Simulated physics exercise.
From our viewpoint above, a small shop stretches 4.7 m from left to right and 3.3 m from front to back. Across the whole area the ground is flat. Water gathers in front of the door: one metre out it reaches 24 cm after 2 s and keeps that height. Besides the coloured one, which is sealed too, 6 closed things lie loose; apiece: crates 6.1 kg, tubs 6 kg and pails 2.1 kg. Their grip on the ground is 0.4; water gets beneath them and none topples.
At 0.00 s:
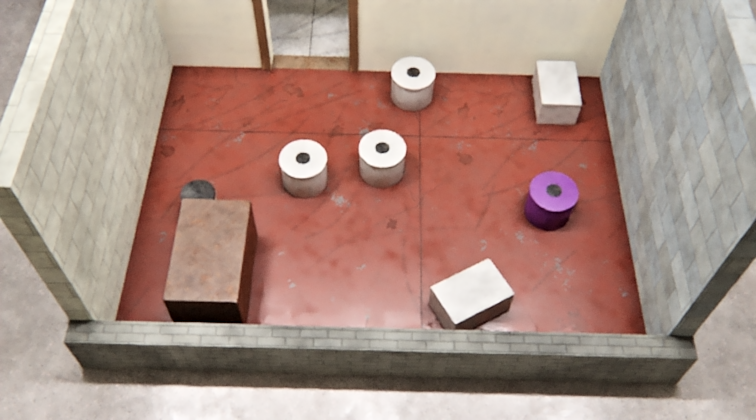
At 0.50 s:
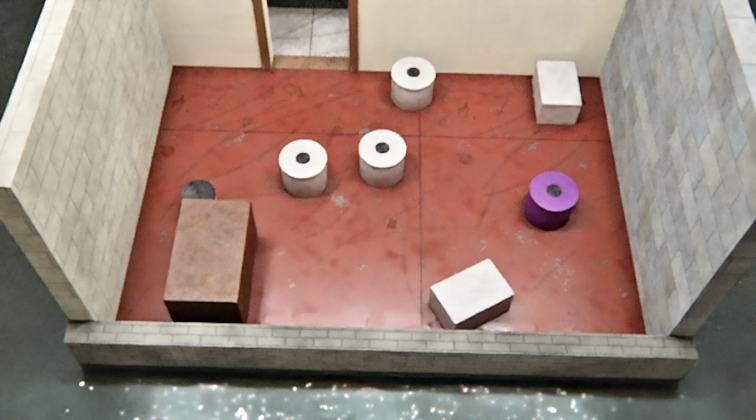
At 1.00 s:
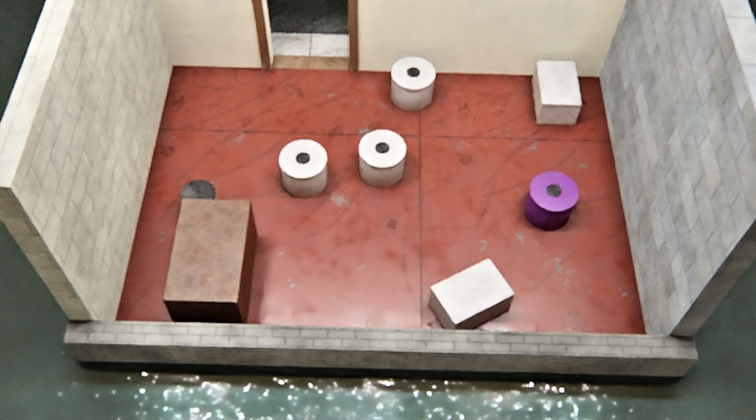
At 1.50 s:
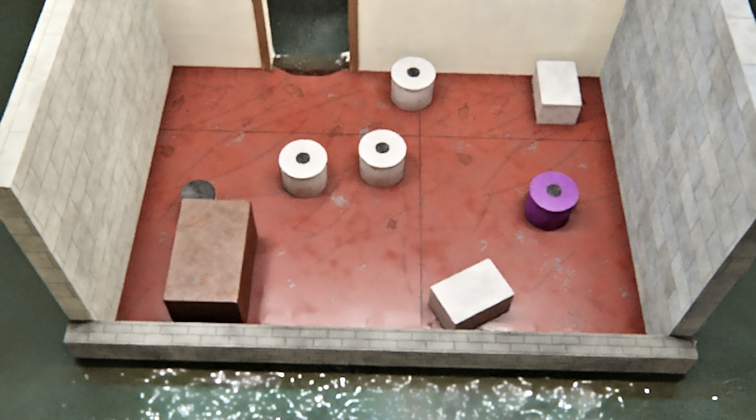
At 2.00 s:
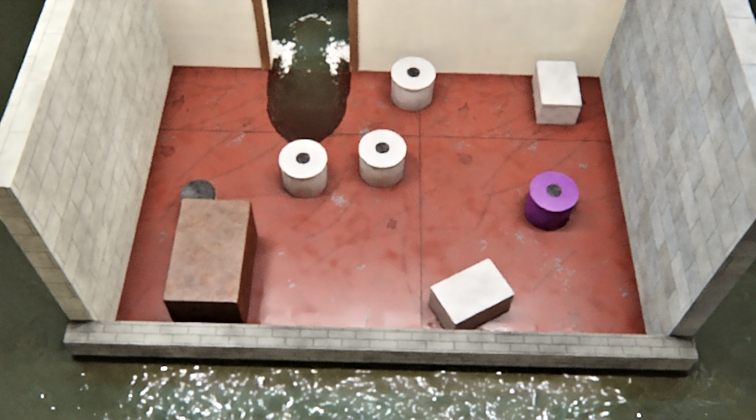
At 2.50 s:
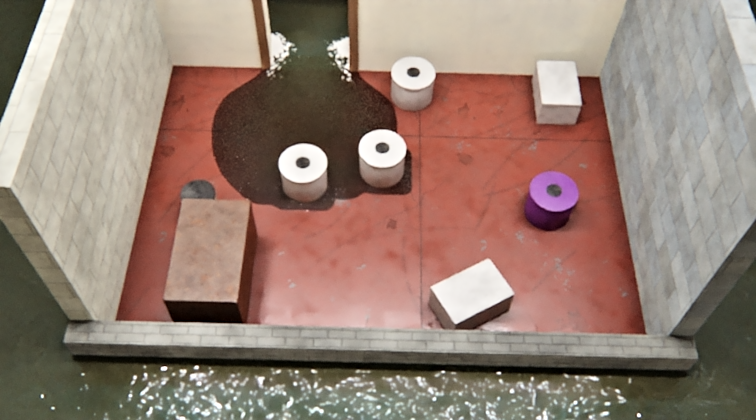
A small red-floored shop stood still while water rose outside, then dark water came in through the doorway at the back and spread around two white tubs, with the purple tub staying dry.
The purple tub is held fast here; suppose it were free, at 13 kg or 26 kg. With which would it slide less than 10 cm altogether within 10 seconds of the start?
Heavier wins.
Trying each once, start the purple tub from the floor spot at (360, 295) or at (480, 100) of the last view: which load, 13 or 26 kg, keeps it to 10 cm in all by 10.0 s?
At the first spot the heavier mass is required, at the second the lesser mass is plenty.
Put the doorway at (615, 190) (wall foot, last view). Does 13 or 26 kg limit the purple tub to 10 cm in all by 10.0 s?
Both masses fail.
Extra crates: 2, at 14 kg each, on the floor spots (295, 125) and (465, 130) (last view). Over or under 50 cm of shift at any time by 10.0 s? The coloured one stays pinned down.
Respectively, exceeded and not exceeded.
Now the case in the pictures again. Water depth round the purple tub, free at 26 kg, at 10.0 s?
Depth: Approx. 8 cm.
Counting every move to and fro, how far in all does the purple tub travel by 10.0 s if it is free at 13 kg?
Some 60 centimetres of travel in total.
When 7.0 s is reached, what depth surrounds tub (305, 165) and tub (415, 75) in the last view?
Some 10 cm at the first, some 1 cm at the second.
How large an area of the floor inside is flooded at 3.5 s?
Somewhere about 8.0 m2, give or take.
After 3.5 s the purple tub would be 0 cm from its start with 13 kg and 0 cm from its start with 26 kg; 0 cm of water round it then.
After 4.5 s the purple tub would be 0 cm from its start with 13 kg and 0 cm from its start with 26 kg; 2 cm of water round it then.
After 7.0 s the purple tub would be 0 cm from its start with 13 kg and 0 cm from its start with 26 kg; 3 cm of water round it then.
After 10.0 s the purple tub would be 54 cm from its start with 13 kg and 1 cm from its start with 26 kg; 8 cm of water round it then.
